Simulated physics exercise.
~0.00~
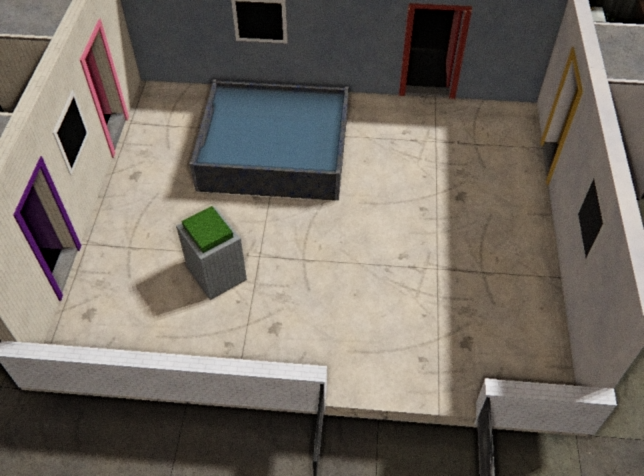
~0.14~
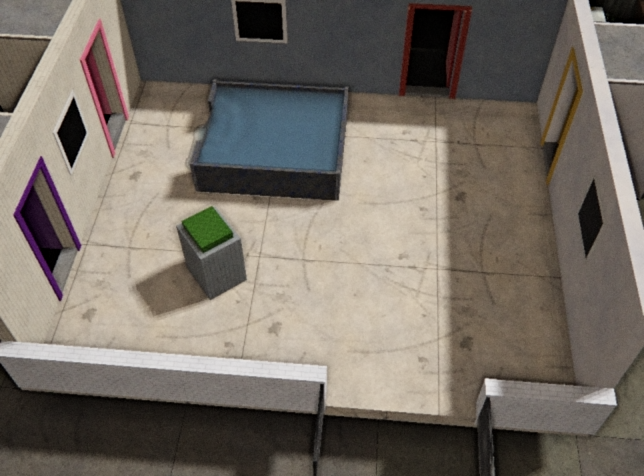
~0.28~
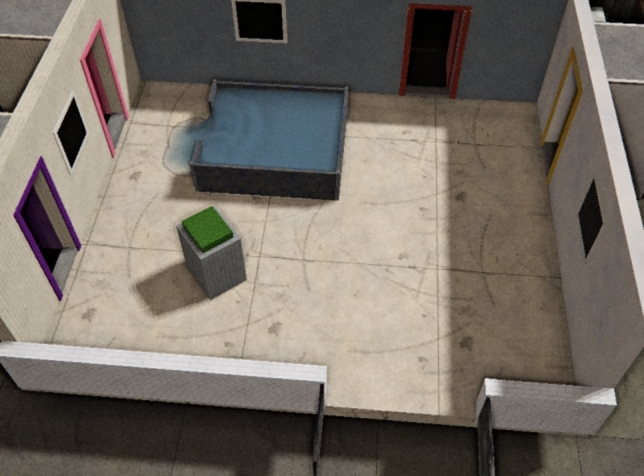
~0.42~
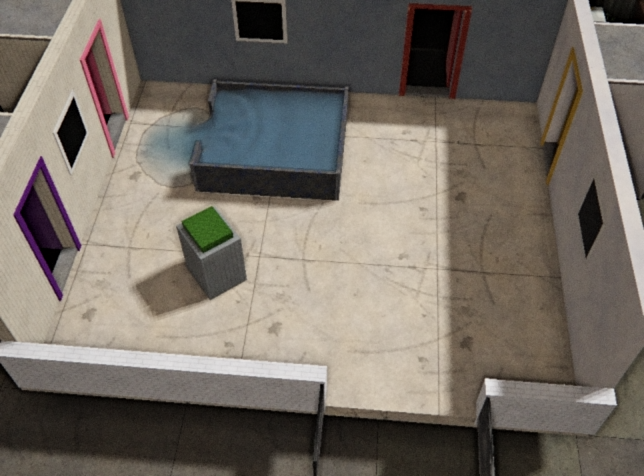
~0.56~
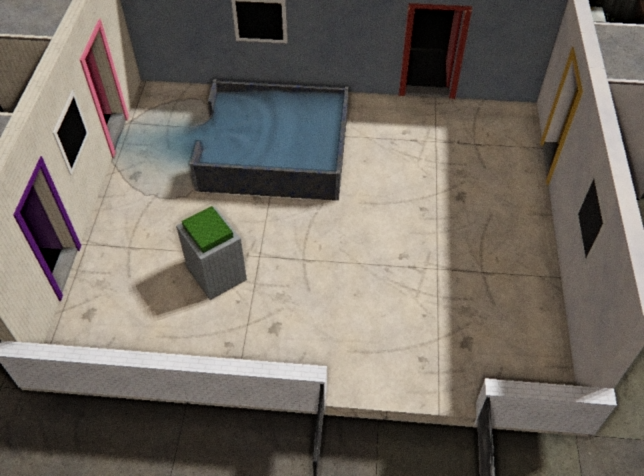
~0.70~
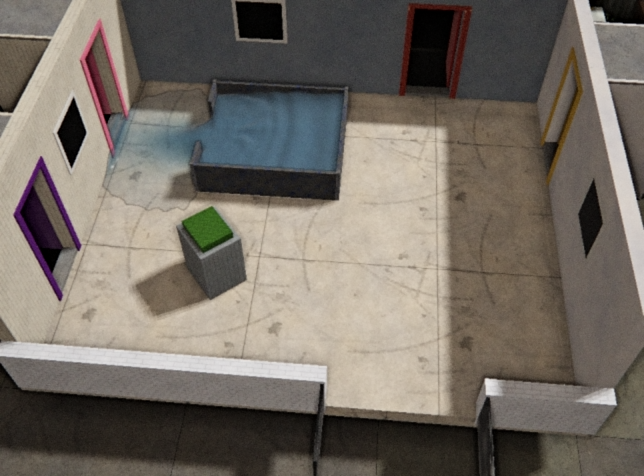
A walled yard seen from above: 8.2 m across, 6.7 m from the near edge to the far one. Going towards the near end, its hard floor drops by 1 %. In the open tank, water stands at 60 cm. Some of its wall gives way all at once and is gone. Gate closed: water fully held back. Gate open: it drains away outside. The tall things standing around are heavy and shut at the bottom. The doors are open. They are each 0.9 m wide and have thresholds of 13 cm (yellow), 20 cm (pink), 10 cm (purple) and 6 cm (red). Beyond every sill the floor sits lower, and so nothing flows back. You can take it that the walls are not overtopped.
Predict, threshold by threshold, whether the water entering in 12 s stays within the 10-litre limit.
Prediction: Yellow door within the limit; pink door beyond the limit; purple door within the limit; red door within the limit.
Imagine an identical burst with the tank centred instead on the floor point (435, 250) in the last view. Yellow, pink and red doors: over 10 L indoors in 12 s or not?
Lab note: Yellow door limit not exceeded; pink door limit not exceeded; red door limit not exceeded.
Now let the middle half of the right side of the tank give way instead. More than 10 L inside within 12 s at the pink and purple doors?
At the pink door the limit is not exceeded; at the purple door it is not exceeded.
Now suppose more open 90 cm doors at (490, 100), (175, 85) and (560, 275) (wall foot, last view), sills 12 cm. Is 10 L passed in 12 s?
In turn: Short of it, beyond it, short of it.
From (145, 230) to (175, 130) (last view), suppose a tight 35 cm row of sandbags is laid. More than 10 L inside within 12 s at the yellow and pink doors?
At the yellow door the limit is not reached, and at the pink door it is not reached.
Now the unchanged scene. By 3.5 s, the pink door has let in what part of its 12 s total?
That works out near 85%.
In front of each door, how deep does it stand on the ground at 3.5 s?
Depths: Yellow door 0 cm, pink door 26 cm, purple door 7 cm, red door 0 cm.
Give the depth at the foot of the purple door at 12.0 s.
3.5 cm.
After 1.4 s water covers 10 % of the floor and is deepest (37 cm) near (115, 154); yellow door not reached, pink door 36 cm at the sill, 48 L in, purple door not reached, red door not reached.
After 2.2 s water covers 20 % of the floor and is deepest (38 cm) near (117, 147); yellow door not reached, pink door 37 cm at the sill, 116 L in, purple door 7 cm at the sill, 0 L in, red door not reached.
After 3.5 s water covers 30 % of the floor and is deepest (28 cm) near (140, 85); yellow door not reached, pink door 26 cm at the sill, 191 L in, purple door 7 cm at the sill, 0 L in, red door not reached.
After 7.0 s water covers 65 % of the floor and is deepest (18 cm) near (40, 356); yellow door 8 cm at the sill, 0 L in, pink door 17 cm at the sill, 219 L in, purple door 5 cm at the sill, 0 L in, red door 5 cm at the sill, 0 L in.
After 12.0 s water covers 95 % of the floor and is deepest (12 cm) near (36, 367); yellow door 5 cm at the sill, 0 L in, pink door 10 cm at the sill, 219 L in, purple door 3 cm at the sill, 0 L in, red door 2 cm at the sill, 0 L in.
